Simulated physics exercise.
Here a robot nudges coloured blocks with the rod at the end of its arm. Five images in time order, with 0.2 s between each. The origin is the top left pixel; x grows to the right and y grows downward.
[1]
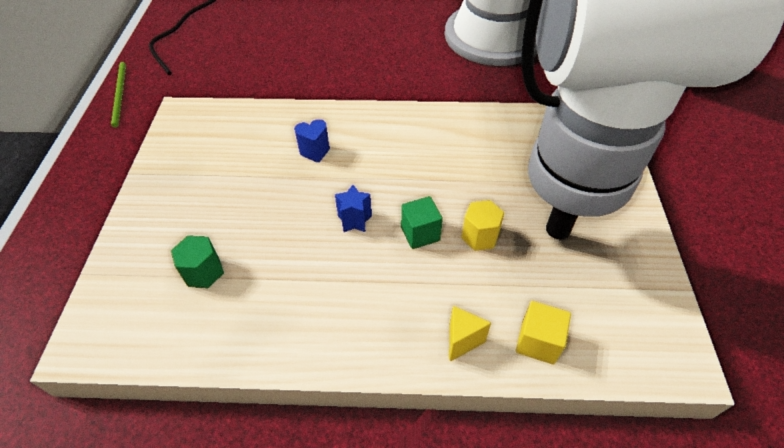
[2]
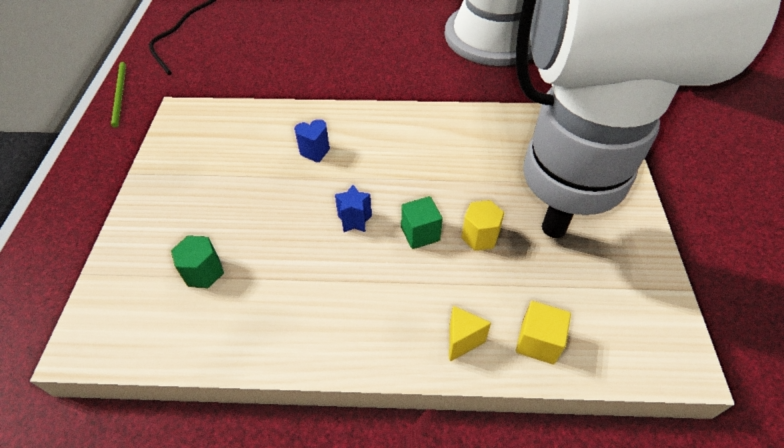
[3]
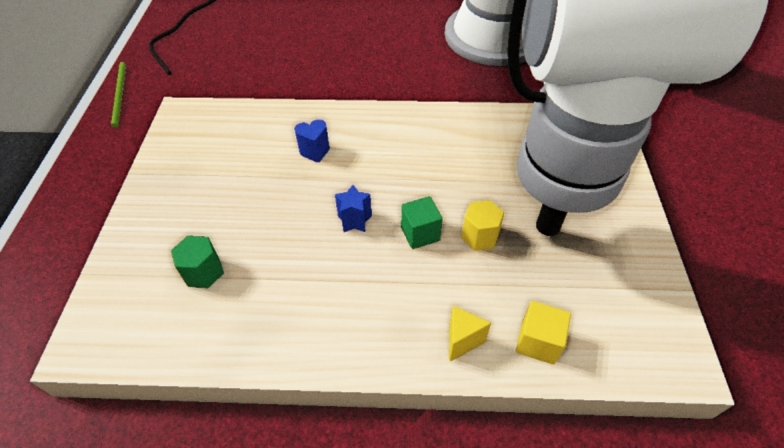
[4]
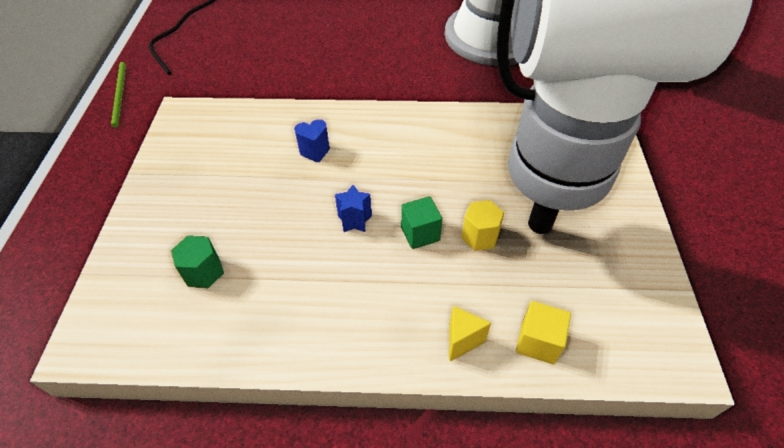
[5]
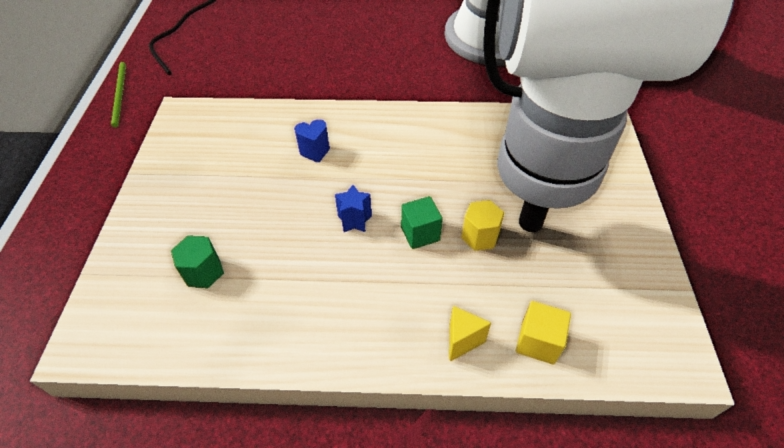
A robot arm's black rod slides slowly left toward the yellow six-sided block, touching nothing.
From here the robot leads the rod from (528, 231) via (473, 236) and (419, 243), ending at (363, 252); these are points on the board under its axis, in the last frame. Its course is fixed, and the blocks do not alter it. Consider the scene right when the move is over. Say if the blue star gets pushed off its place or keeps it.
By the end it has moved.
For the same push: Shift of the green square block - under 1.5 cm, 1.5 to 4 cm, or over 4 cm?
Travel: Beyond 4 cm.
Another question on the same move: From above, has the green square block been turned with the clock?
Yes, it checks out.
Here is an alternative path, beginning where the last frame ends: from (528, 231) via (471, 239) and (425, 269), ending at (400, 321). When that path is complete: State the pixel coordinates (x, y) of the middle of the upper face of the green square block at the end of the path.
The middle of its upper face should be somewhere near (392, 212).
The first path, step by step. One third of the way, rod (473, 228); green square block (411, 212), turned 30° clockwise; yellow six-sided block (446, 222), turned 15° anticlockwise.
Two thirds of the way, rod (418, 236); green square block (389, 211), turned 65° clockwise; yellow six-sided block (403, 243), turned 80° anticlockwise.
At the end, rod (362, 244); blue star (338, 190), turned 35° clockwise; green square block (362, 206), turned 95° clockwise; yellow six-sided block (390, 252), turned 120° anticlockwise.
